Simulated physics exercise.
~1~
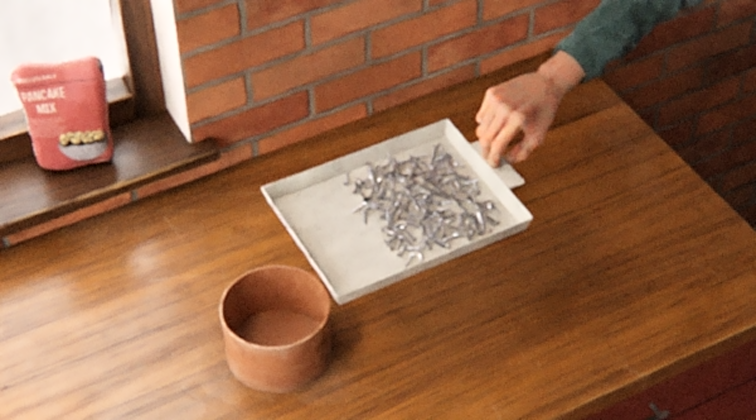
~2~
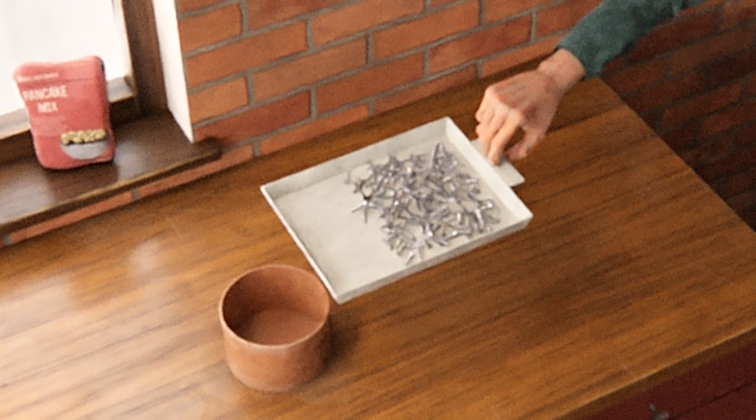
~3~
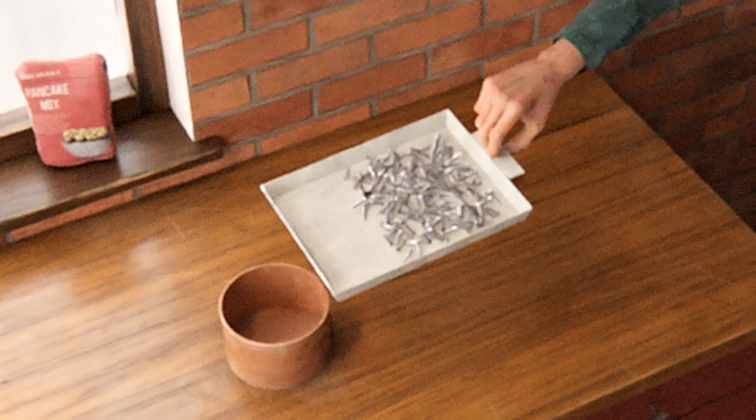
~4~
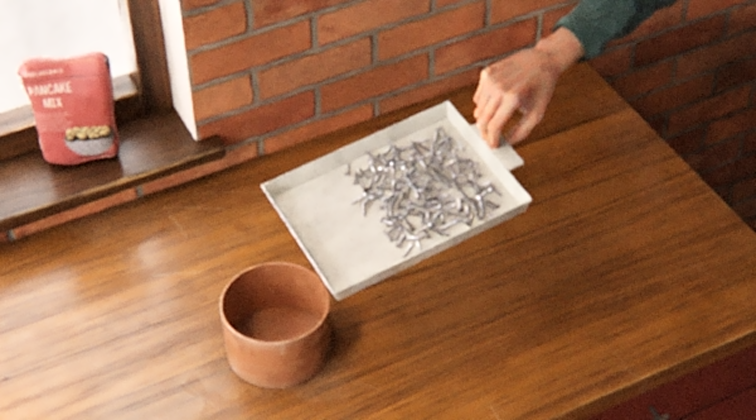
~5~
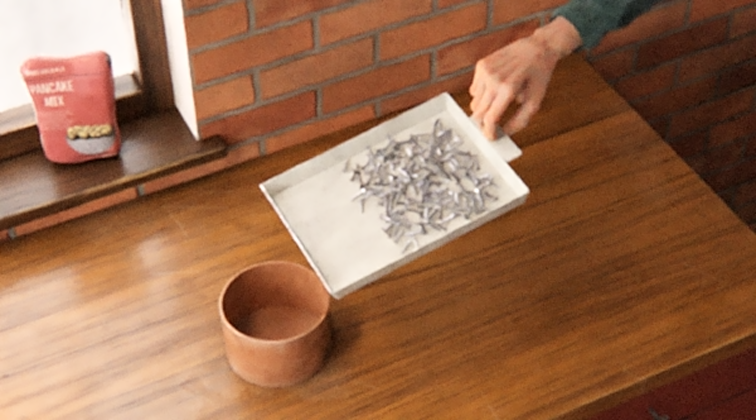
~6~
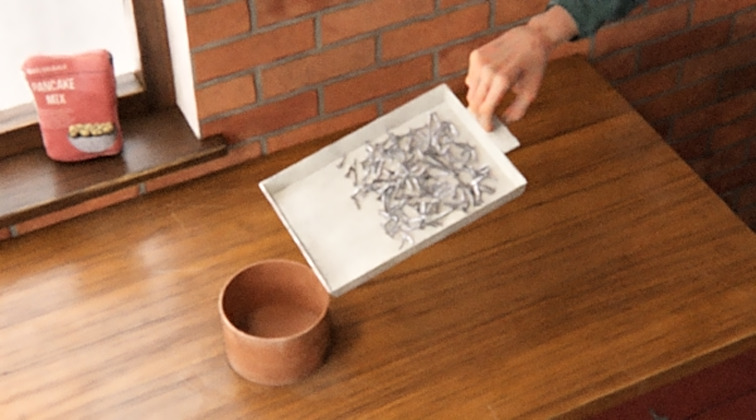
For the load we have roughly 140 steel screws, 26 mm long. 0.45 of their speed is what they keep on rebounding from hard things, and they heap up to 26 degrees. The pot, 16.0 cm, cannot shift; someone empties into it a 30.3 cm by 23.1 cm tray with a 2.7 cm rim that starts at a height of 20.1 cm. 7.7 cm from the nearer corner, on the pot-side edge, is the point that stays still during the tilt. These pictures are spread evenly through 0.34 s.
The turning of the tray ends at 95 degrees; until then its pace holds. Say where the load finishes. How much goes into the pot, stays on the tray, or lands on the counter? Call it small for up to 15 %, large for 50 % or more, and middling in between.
Pot - large, tray - small, counter - middling.
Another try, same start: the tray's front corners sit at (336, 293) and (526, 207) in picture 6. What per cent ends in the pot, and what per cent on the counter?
You'd end with pot at 0 and counter at 100.
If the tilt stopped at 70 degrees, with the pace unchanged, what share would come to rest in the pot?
It would be near 15 per cent.
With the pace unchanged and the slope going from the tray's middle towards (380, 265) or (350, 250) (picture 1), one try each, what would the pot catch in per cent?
Near 0 and 30 percent, in that order.
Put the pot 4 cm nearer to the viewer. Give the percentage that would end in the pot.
65 per cent.
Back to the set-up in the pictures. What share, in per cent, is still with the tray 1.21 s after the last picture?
Reading: Approx. 95%.
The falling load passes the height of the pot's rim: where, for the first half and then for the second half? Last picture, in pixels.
It passes about (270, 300) first and (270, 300) afterwards.
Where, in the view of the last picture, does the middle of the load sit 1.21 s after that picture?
Approximately (294, 238) in the last picture.
Then, 0.72 s after the last picture, tilt 52 degrees; the tray holds 95 %, the pot 0 %.
Then, 1.21 s after the last picture, tilt 77 degrees; the tray holds 95 %, the pot 5 %.
Then, 1.77 s after the last picture, tilt 95 degrees; the tray holds 0 %, the pot 60 %.
In the end, pot 70 %, tray 0 %, counter 30 %.
